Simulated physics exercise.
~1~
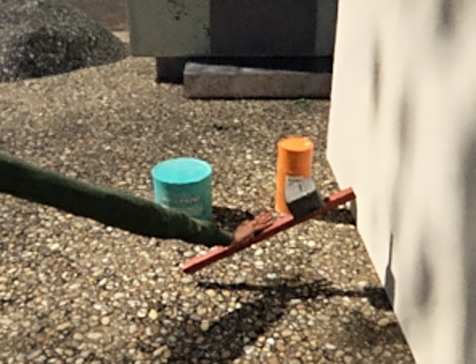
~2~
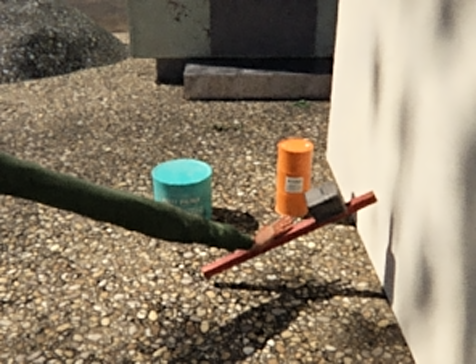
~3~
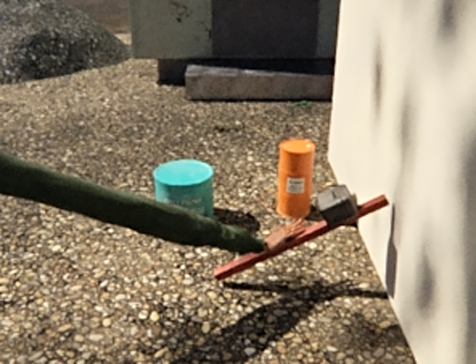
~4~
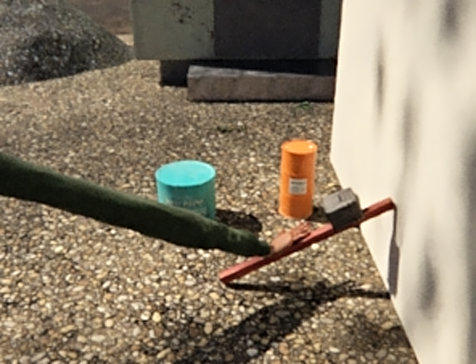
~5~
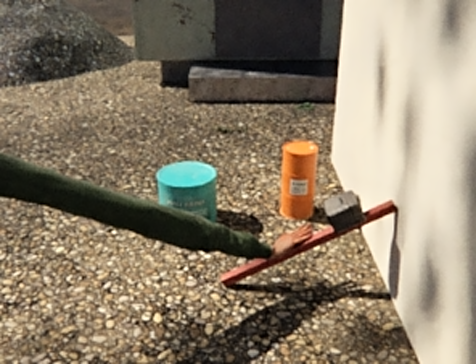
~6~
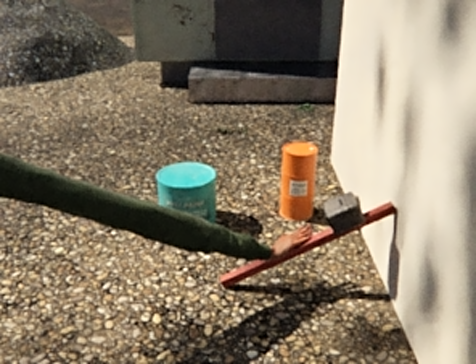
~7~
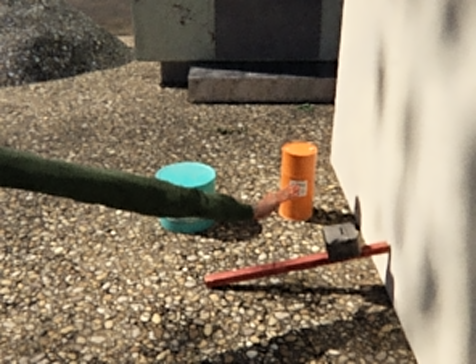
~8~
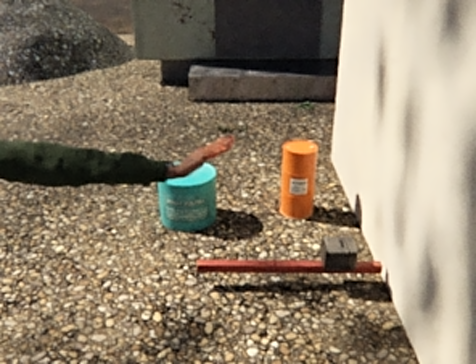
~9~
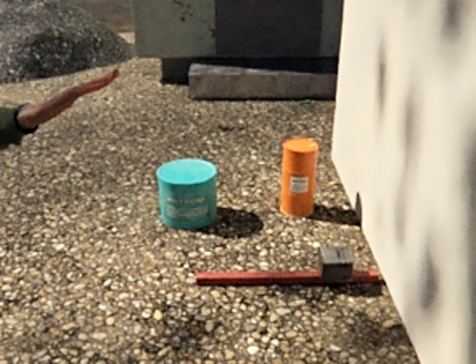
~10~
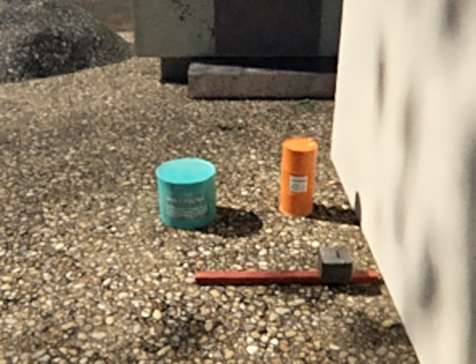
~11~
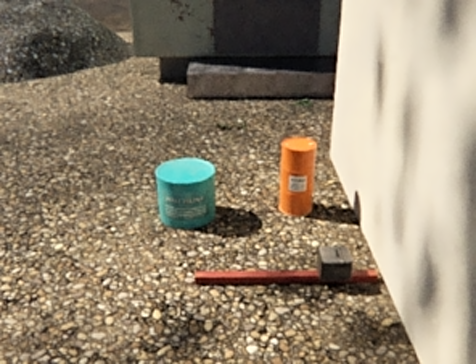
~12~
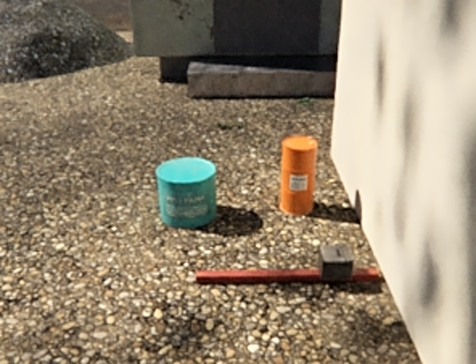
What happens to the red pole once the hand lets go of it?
The red pole does not stay leaning on the wall. It slips down and ends up lying low on the pebbly ground, with the grey block still at its right end.
